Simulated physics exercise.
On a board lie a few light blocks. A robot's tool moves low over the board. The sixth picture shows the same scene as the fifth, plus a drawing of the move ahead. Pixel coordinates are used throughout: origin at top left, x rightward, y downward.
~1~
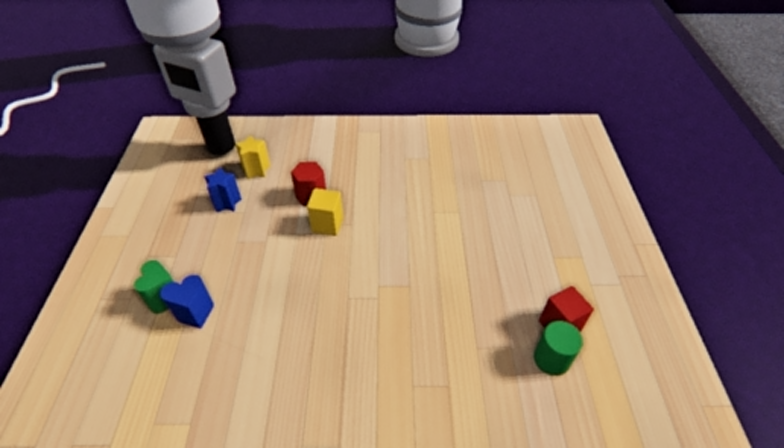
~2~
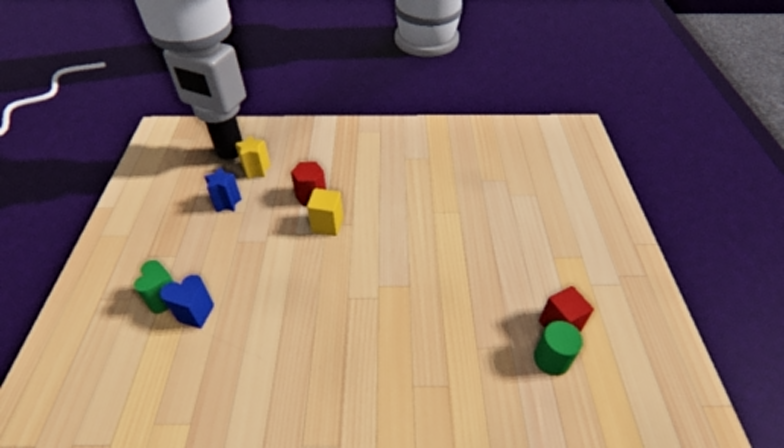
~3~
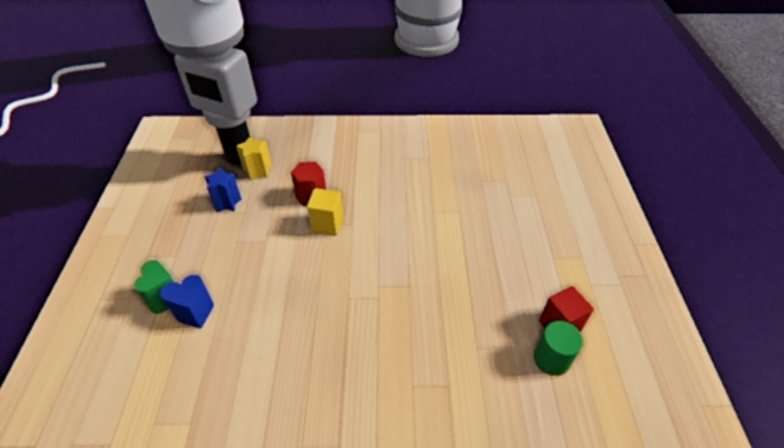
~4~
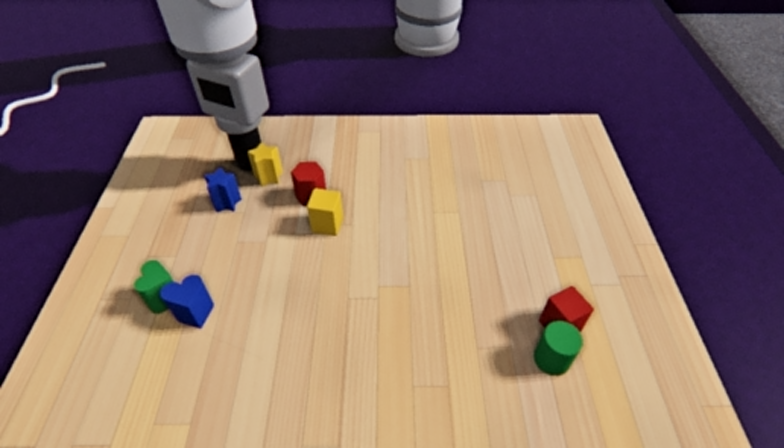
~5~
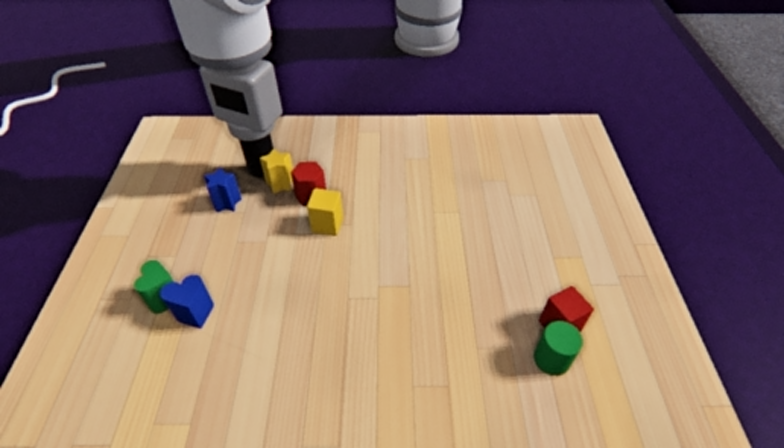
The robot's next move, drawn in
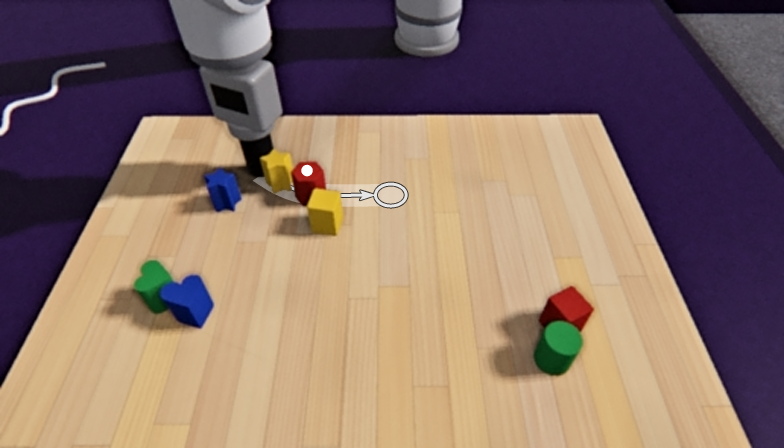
A robot arm slid its black tool right and slightly toward the viewer across a wooden board, then pushed the yellow star-shaped block closer to the red hexagon while the other blocks stayed still.
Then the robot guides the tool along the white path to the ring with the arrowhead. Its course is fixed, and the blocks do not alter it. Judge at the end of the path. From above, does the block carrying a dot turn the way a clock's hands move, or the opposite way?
From overhead, anticlockwise.
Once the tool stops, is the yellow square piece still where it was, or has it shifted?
It is moved off its spot.
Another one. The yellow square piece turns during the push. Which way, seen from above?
It makes a clockwise turn.
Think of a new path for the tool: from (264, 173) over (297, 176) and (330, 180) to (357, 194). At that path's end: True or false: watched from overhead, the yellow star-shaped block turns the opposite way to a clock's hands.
The statement is false.
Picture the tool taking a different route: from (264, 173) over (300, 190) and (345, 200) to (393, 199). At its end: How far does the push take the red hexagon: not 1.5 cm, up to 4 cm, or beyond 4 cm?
The distance will be above 4 cm.
Drawn move, from (264, 173) via (298, 190) and (344, 195), ending at (391, 195); the dot is on the red hexagon.
The first path, step by step. One third of the way, tool (298, 185); yellow star-shaped block (308, 179); red hexagon (337, 180), turned 50° anticlockwise.
Two thirds of the way, tool (345, 190); yellow star-shaped block (348, 189), turned 35° clockwise; red hexagon (379, 194), turned 60° anticlockwise; yellow square piece (334, 209), turned 50° clockwise.
At the end, tool (391, 190); blue star-shaped block still; yellow star-shaped block (351, 189), turned 65° clockwise; red hexagon (381, 196), turned 70° anticlockwise; yellow square piece (334, 209), turned 50° clockwise.
